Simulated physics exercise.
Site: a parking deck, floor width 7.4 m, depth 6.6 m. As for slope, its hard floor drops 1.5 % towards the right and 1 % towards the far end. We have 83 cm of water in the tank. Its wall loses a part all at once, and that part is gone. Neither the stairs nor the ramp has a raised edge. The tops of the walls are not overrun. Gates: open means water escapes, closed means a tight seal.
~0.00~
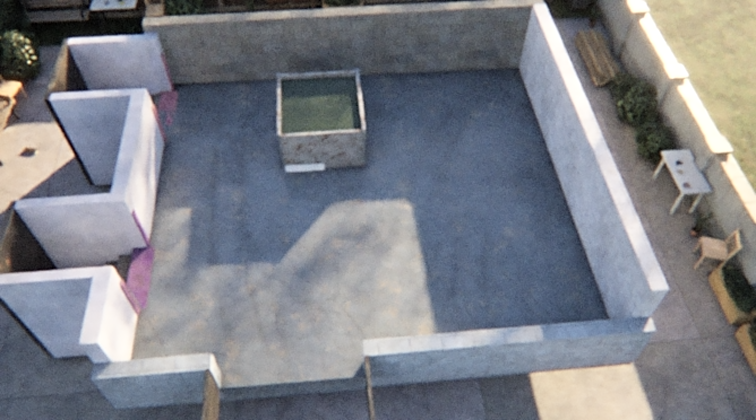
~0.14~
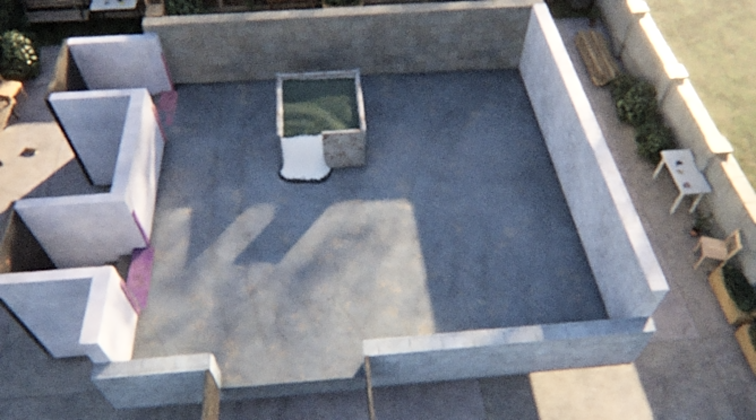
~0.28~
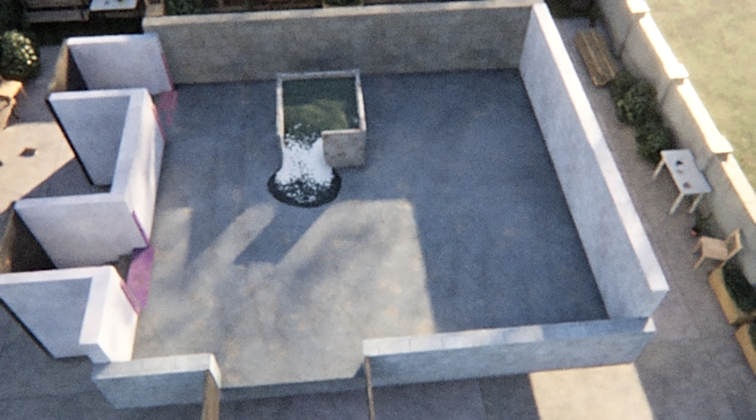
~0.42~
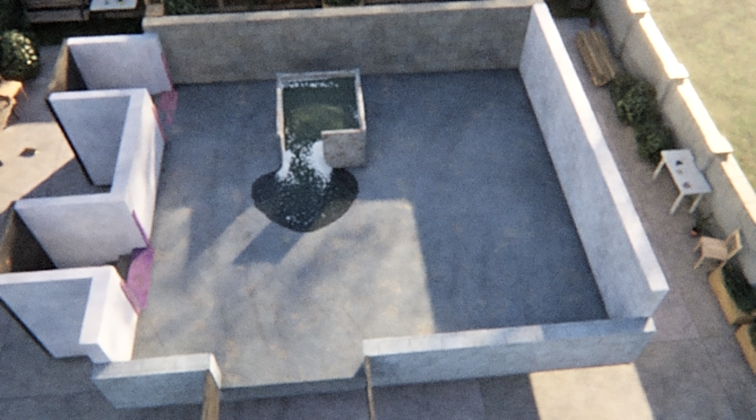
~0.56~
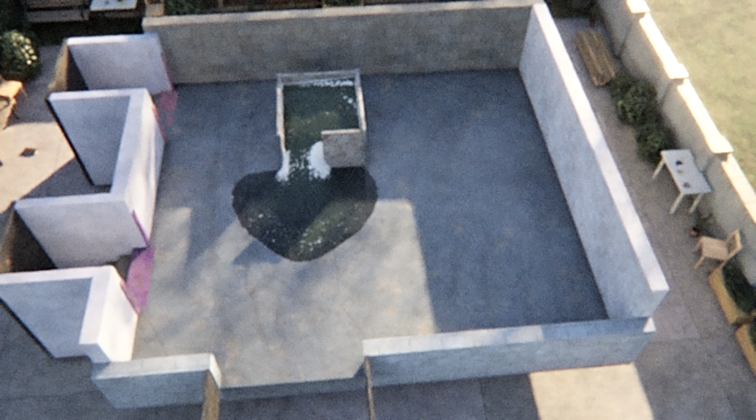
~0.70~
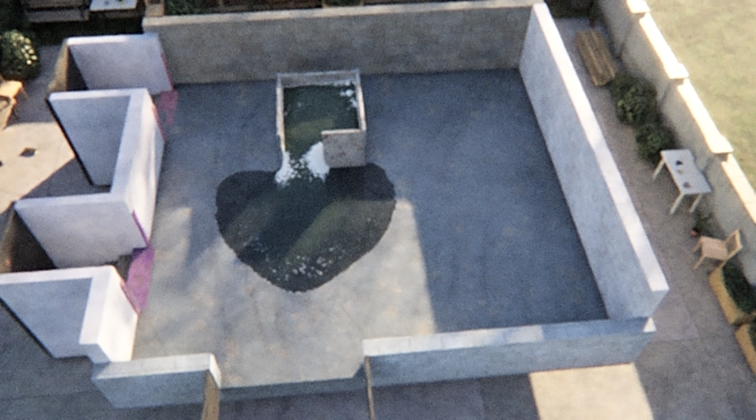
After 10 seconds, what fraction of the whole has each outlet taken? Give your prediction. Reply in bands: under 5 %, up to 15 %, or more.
I would say gateway: Over 15 %; flight of stairs down (marked purple): From 5 to 15 %; basement ramp (marked pink): Less than 5 %.
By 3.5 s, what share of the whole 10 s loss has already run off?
I'd put it at about 50 per cent by that time.
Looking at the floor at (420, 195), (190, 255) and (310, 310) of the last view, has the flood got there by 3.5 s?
Going through the three points: Not yet touched, then awash, then awash.
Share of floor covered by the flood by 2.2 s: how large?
Some 40 per cent of it.
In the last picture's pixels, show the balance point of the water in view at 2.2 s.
Balance point at about (310, 202).
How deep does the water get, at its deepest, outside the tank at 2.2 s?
Around 34 centimetres deep.
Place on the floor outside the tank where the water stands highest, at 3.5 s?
Around (618, 341).
After 1.4 s water covers 35 % of the floor and is deepest (33 cm) near (297, 176); gone so far, the gateway 1 %, the flight of stairs down (marked purple) 0 %, the basement ramp (marked pink) 0 %.
After 2.2 s water covers 40 % of the floor and is deepest (34 cm) near (128, 380); gone so far, the gateway 8 %, the flight of stairs down (marked purple) 1 %, the basement ramp (marked pink) 0 %.
After 3.5 s water covers 45 % of the floor and is deepest (20 cm) near (618, 341); gone so far, the gateway 16 %, the flight of stairs down (marked purple) 3 %, the basement ramp (marked pink) 0 %.
After 6.0 s water covers 50 % of the floor and is deepest (10 cm) near (606, 341); gone so far, the gateway 26 %, the flight of stairs down (marked purple) 7 %, the basement ramp (marked pink) 0 %.
After 10.0 s water covers 60 % of the floor and is deepest (10 cm) near (522, 76); gone so far, the gateway 32 %, the flight of stairs down (marked purple) 9 %, the basement ramp (marked pink) 0 %.
